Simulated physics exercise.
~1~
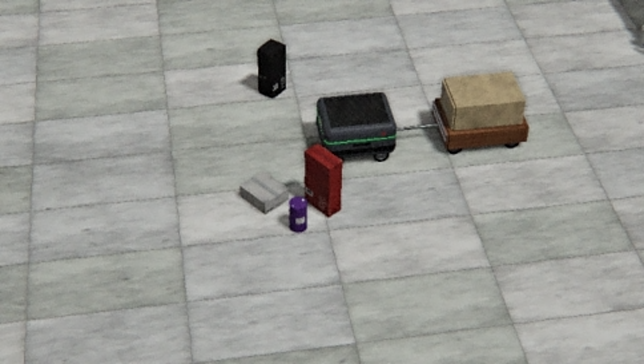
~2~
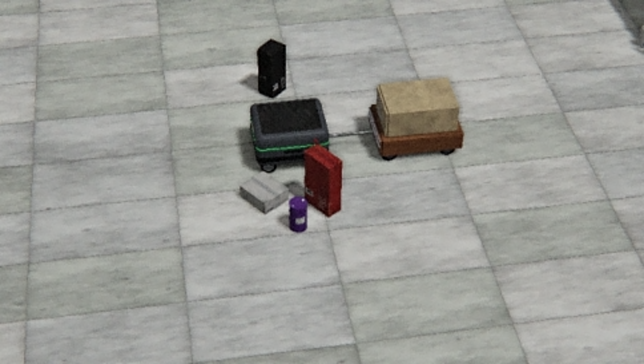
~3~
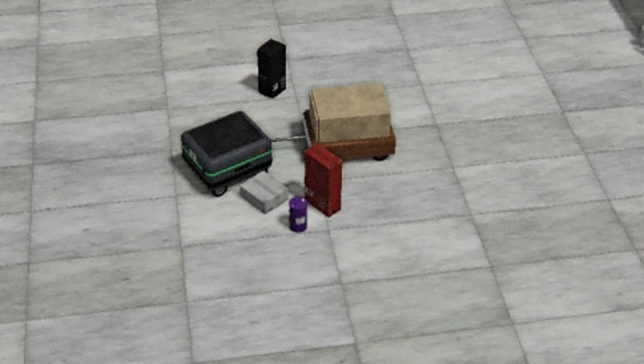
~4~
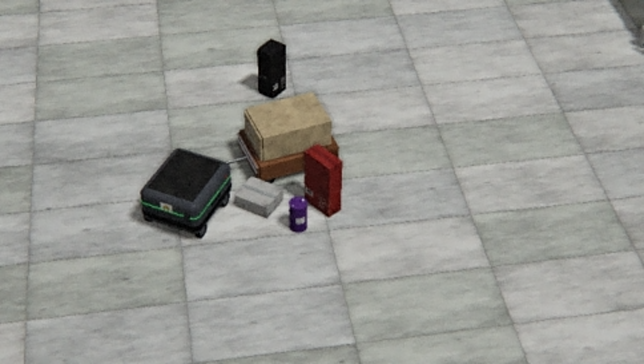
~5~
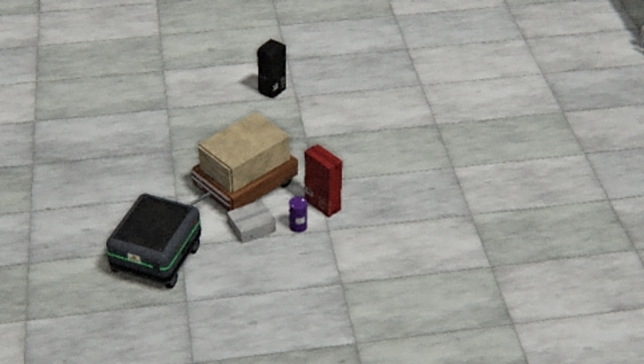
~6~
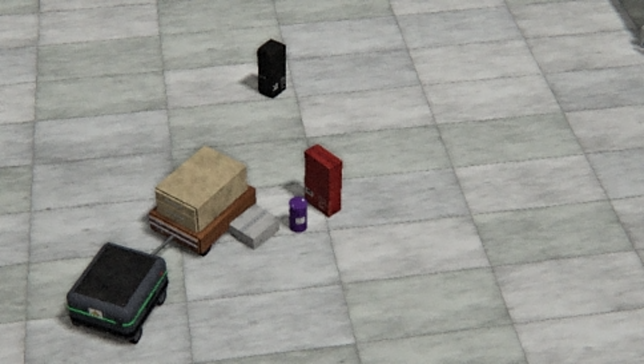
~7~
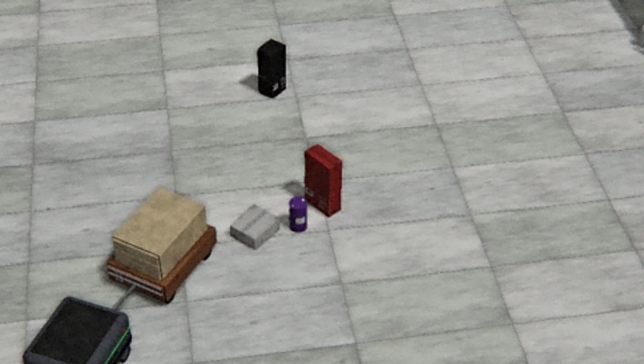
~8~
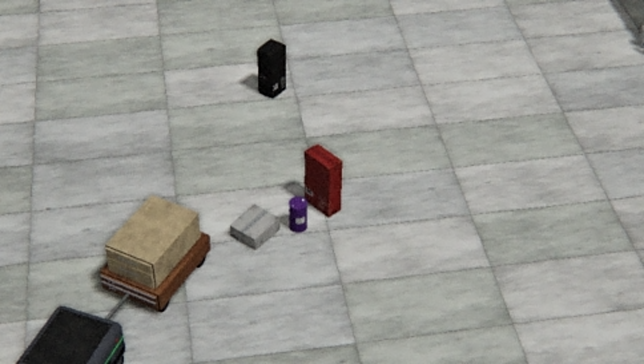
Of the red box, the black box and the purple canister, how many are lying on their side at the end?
None of them are lying on their side. The red box, the black box and the purple canister all still stand upright.
